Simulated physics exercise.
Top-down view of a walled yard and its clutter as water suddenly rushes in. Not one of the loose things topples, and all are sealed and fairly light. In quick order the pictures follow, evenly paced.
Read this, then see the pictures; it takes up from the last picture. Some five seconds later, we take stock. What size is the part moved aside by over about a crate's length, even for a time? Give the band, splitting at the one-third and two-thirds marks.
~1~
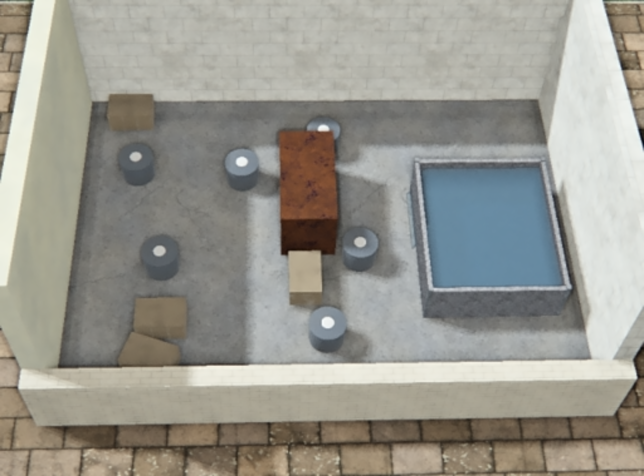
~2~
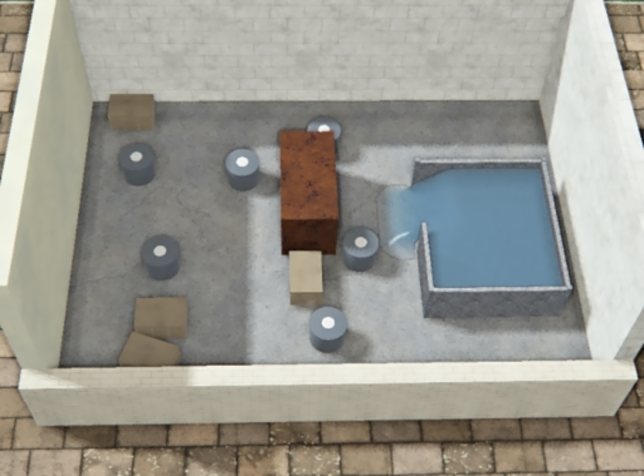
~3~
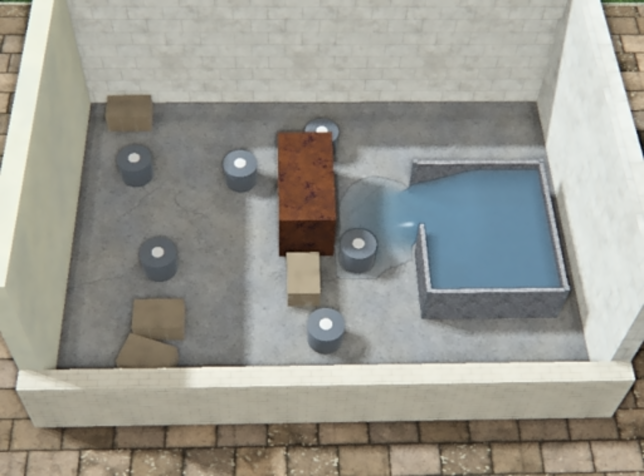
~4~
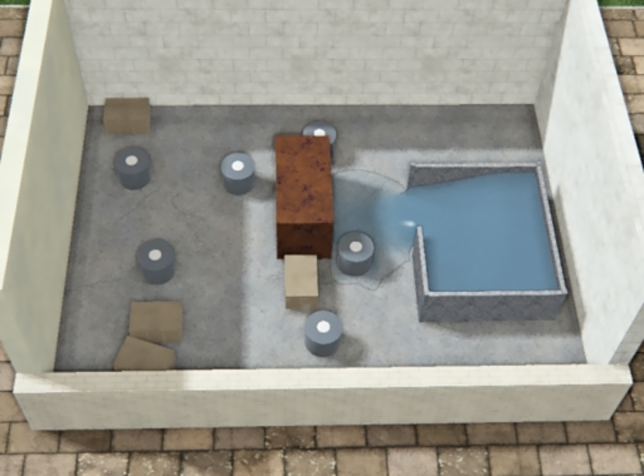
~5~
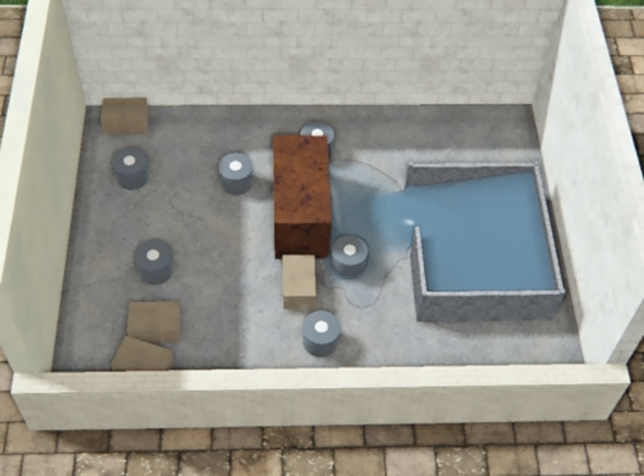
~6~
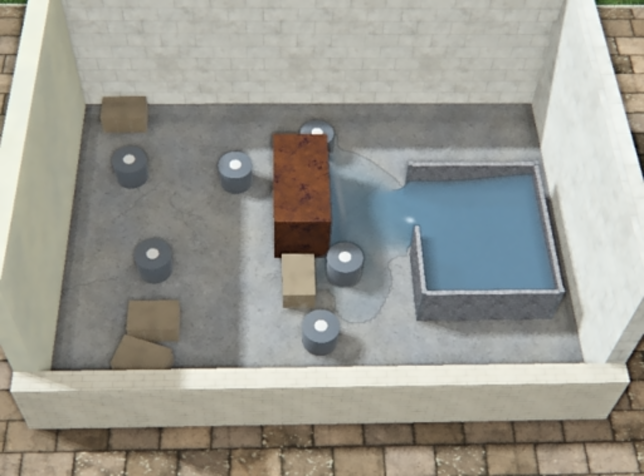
A third to two thirds.
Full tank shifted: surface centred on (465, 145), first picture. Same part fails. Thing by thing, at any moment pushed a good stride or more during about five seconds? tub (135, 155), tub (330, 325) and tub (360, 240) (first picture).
Covered the distance, short of it, short of it.
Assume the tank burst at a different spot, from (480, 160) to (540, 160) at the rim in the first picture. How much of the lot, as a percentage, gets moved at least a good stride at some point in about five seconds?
Close to 10 in a hundred.
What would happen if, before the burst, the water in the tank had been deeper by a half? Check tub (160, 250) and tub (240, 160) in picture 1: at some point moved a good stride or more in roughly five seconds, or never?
So the first came up short, and the second came up short.
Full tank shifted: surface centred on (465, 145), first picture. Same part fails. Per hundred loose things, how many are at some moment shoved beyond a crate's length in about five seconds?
Some 60 per cent, I'd say.
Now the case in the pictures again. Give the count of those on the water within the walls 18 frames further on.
I make it 1.
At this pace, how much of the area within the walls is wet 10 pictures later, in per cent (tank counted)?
Something like 45 in a hundred.
A moment on, 1 of 10 are well off their spots; 0 afloat.
Next, 2 of 10 are well off their spots; 1 afloat.
Later, 3 of 10 are well off their spots; 1 afloat.
In the end, 5 of 10 are well off their spots, and 5 have been at some point; 2 afloat.
